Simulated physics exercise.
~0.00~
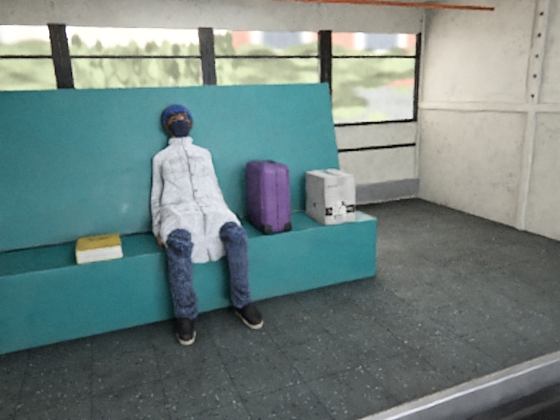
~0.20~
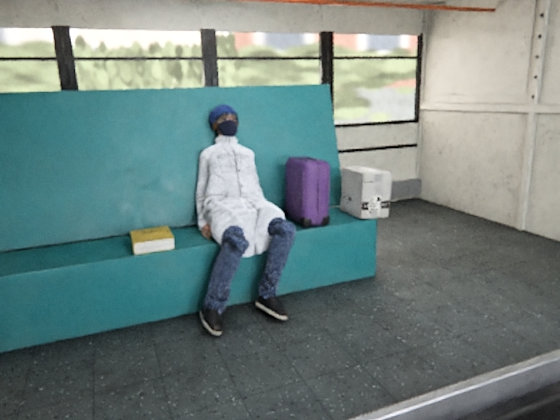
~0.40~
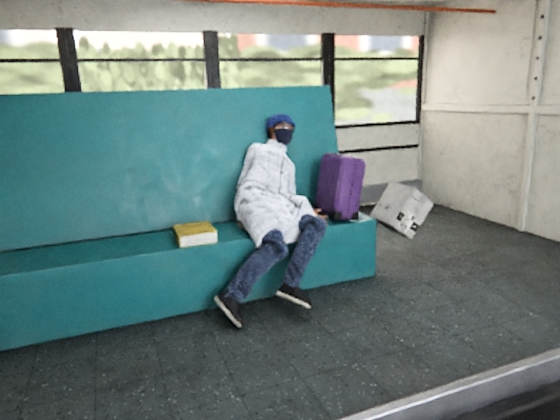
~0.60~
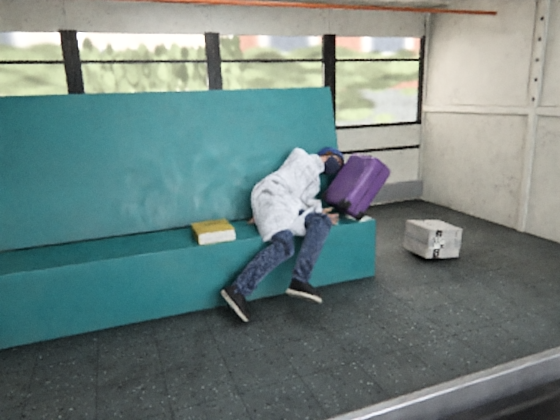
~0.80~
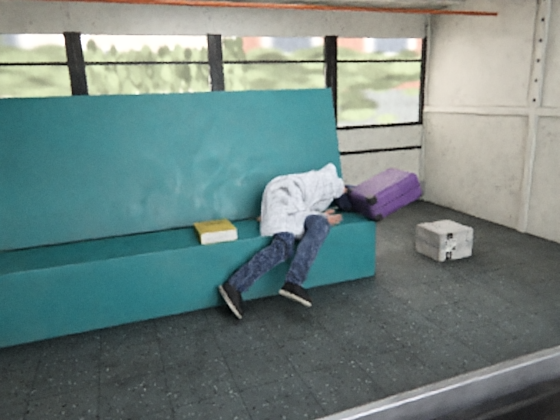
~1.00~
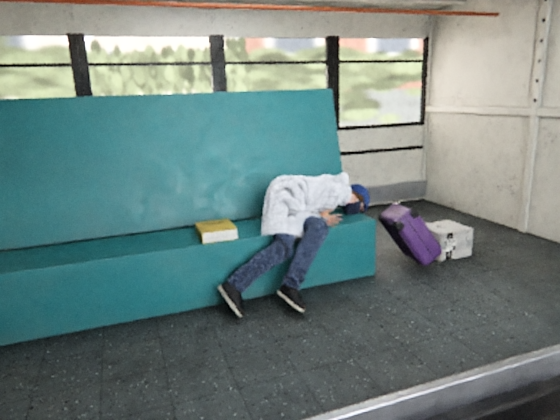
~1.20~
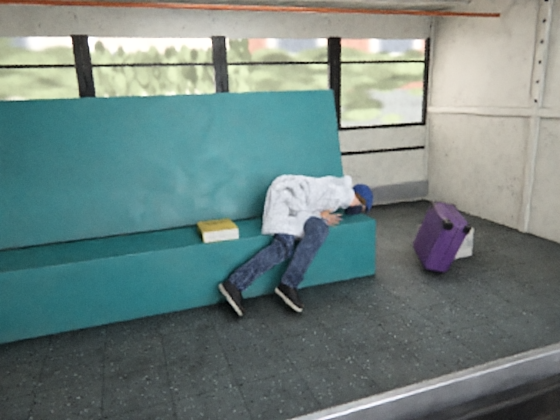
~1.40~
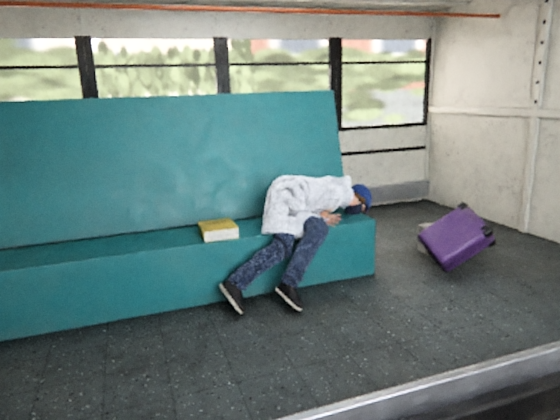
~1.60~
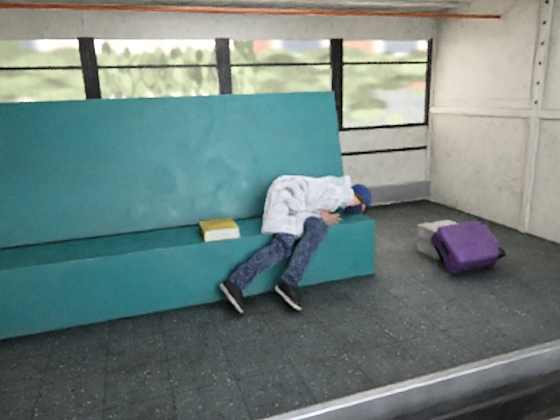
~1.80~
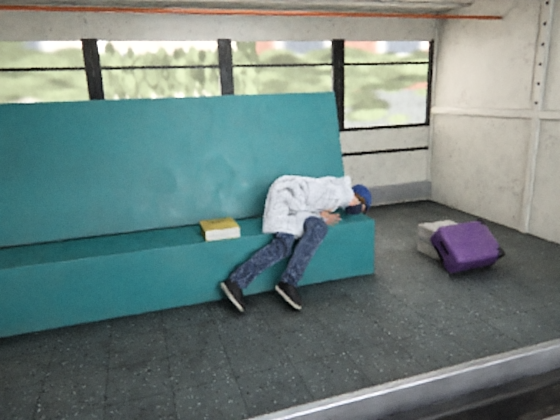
Masked commuter in a white coat sliding right and slumping over on a teal bench as purple suitcase and white box tumble to the floor.
